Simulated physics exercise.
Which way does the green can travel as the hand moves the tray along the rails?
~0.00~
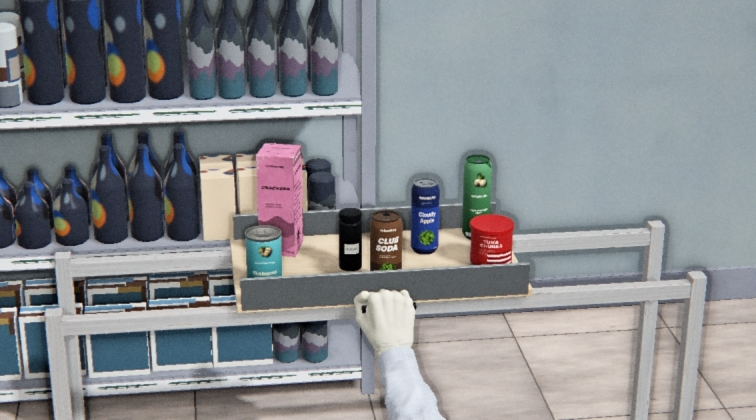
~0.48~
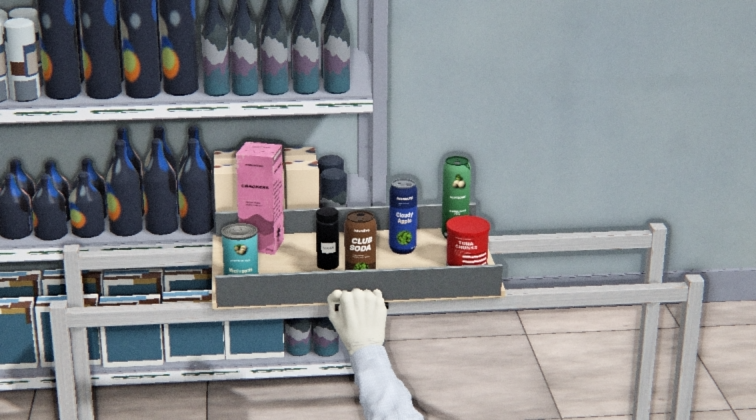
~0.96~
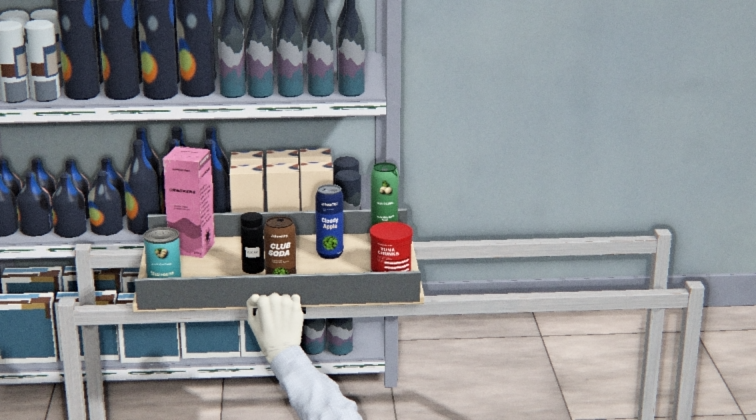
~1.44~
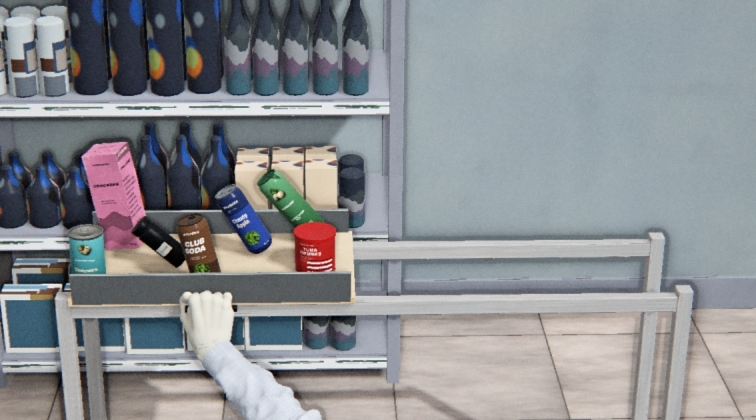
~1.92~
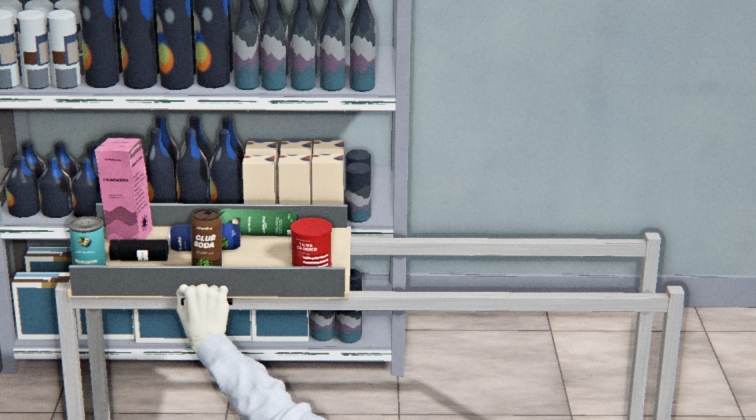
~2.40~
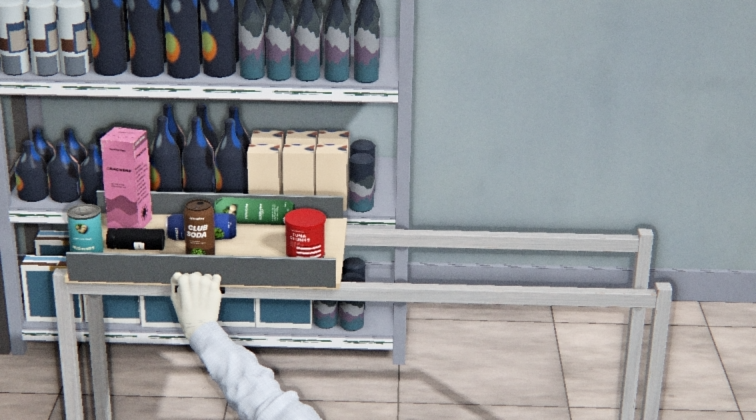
The green can moves to the left, travelling with the tray and ending up on its side.
